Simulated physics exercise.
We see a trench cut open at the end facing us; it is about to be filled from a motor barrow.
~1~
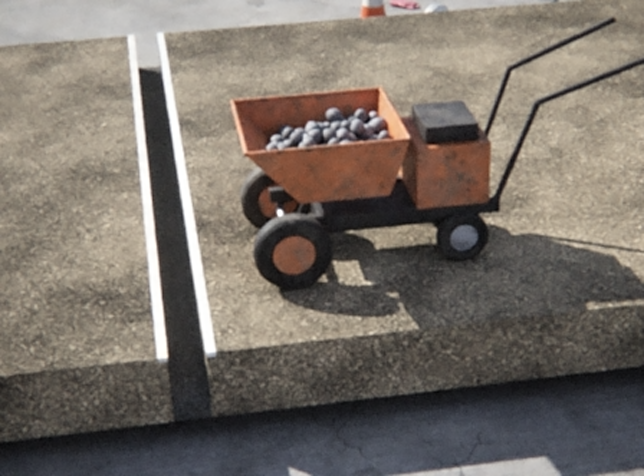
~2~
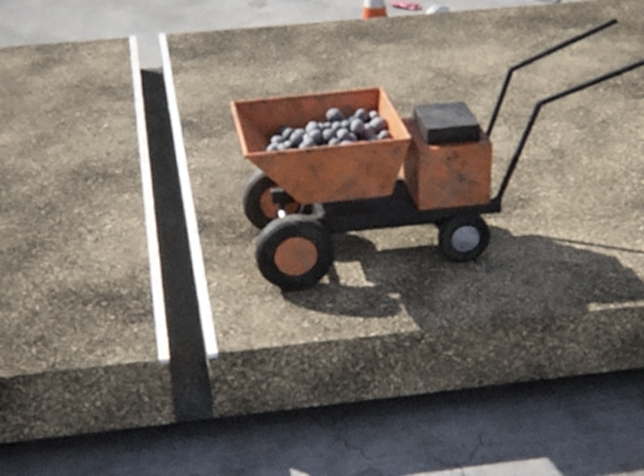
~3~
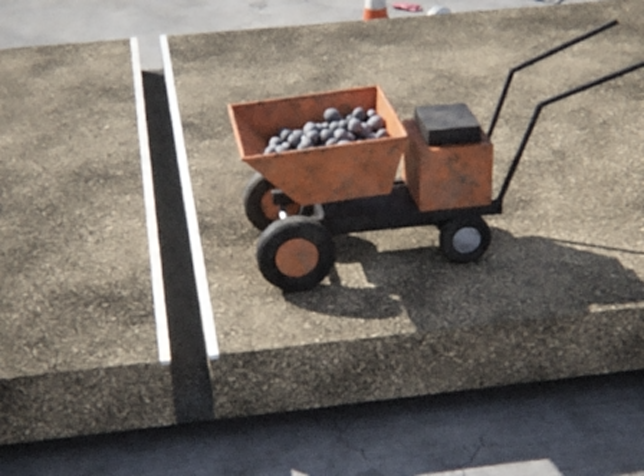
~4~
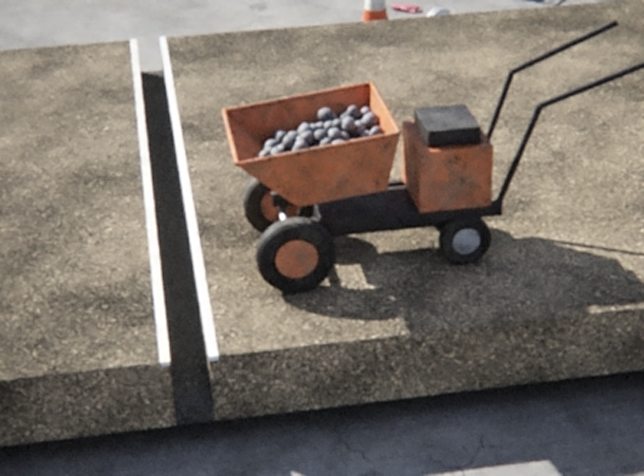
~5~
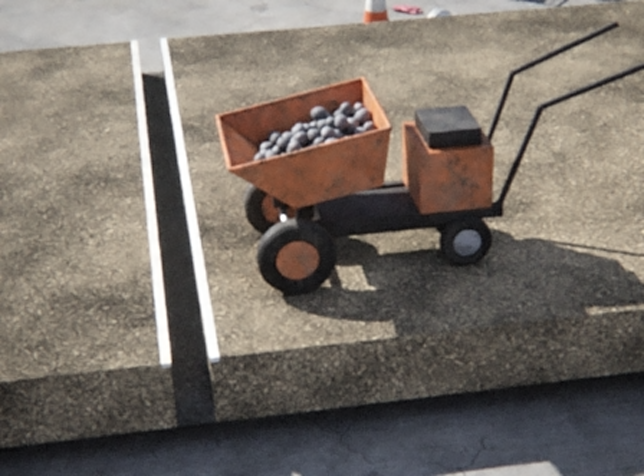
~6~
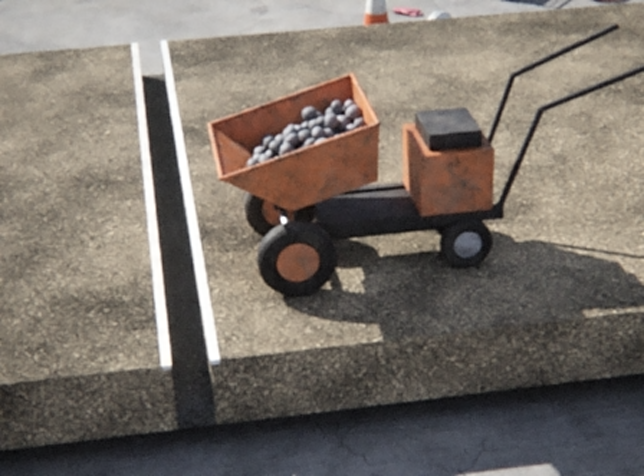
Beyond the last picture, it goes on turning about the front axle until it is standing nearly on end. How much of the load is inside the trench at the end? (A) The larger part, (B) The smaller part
B.
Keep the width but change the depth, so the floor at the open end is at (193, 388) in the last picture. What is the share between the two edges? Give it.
That would give roughly 20 percent.
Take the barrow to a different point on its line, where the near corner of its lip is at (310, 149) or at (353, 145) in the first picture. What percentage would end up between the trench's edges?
You'd see around 60 per cent the first time and around 40 per cent the second.
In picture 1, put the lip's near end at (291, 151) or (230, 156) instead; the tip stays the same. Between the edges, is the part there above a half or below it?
Respectively: The bigger portion, a smaller portion.
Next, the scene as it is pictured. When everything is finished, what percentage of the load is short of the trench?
0 %.
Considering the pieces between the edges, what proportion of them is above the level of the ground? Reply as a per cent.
The answer is close to 5 per cent.
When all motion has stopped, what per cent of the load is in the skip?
It comes to 0 per cent or so.
Soon after the last picture, skip tipped steeply; all in the skip.
A little later, skip tipped right over; most in the skip; a stray few in or heaped over the trench; a small part beyond it; a stray few falling.
Later still, skip tipped right over; about a quarter in the skip; a small part in or heaped over the trench; about two thirds beyond it.
By the end, skip tipped right over; a stray few in the skip; about a quarter in or heaped over the trench; most beyond it.
